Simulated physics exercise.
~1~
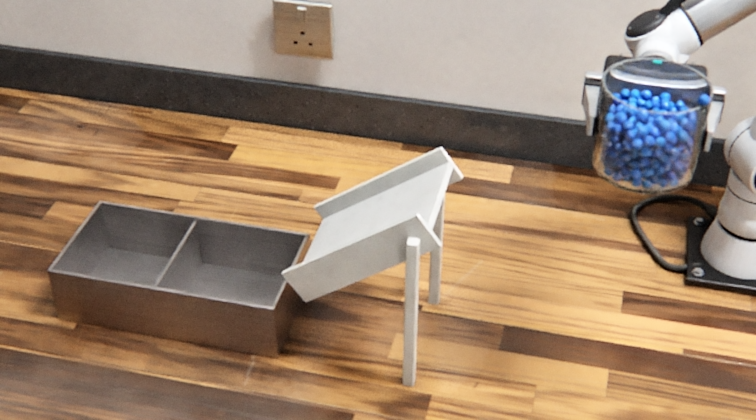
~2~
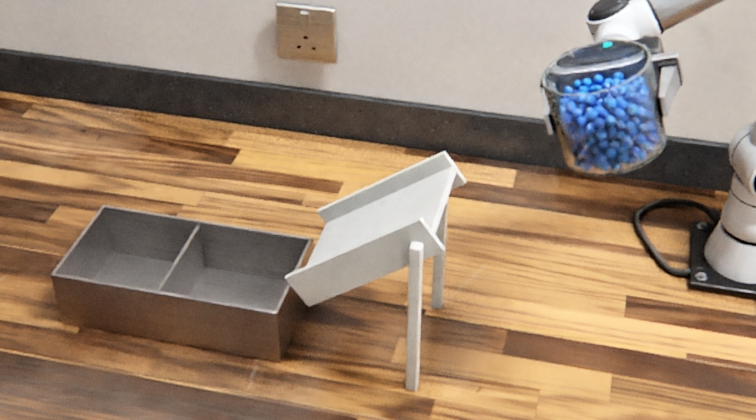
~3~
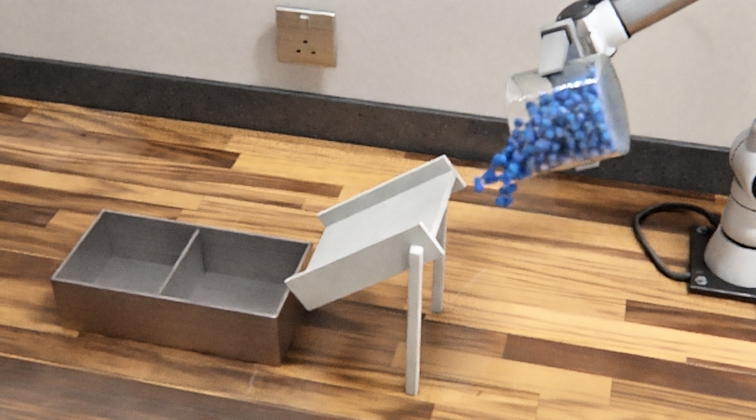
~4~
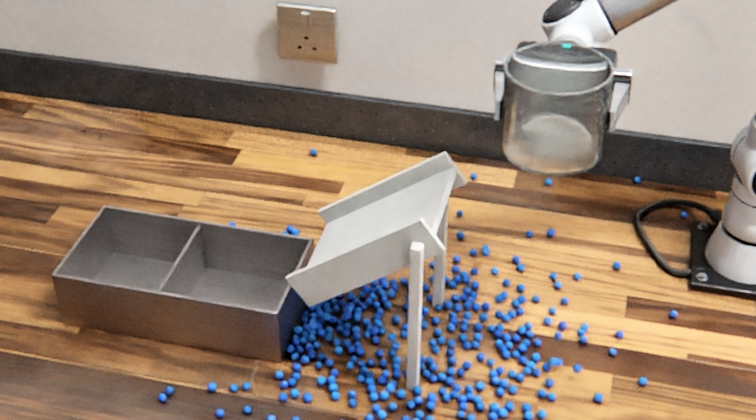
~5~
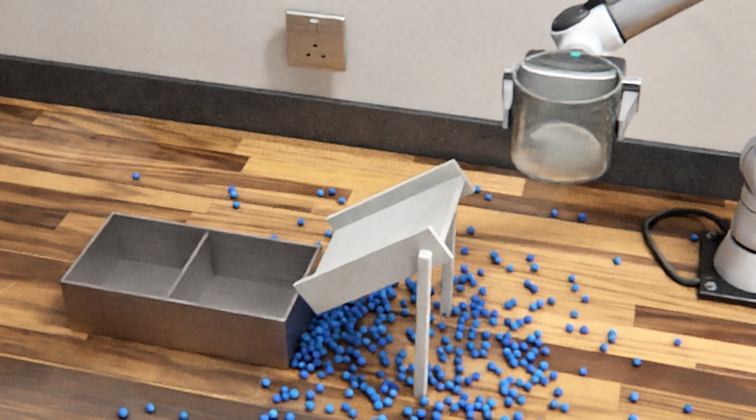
On a wooden surface, a robot arm tips blue beads from a clear cup toward a white chute, leaving them scattered around its legs beside a divided box.
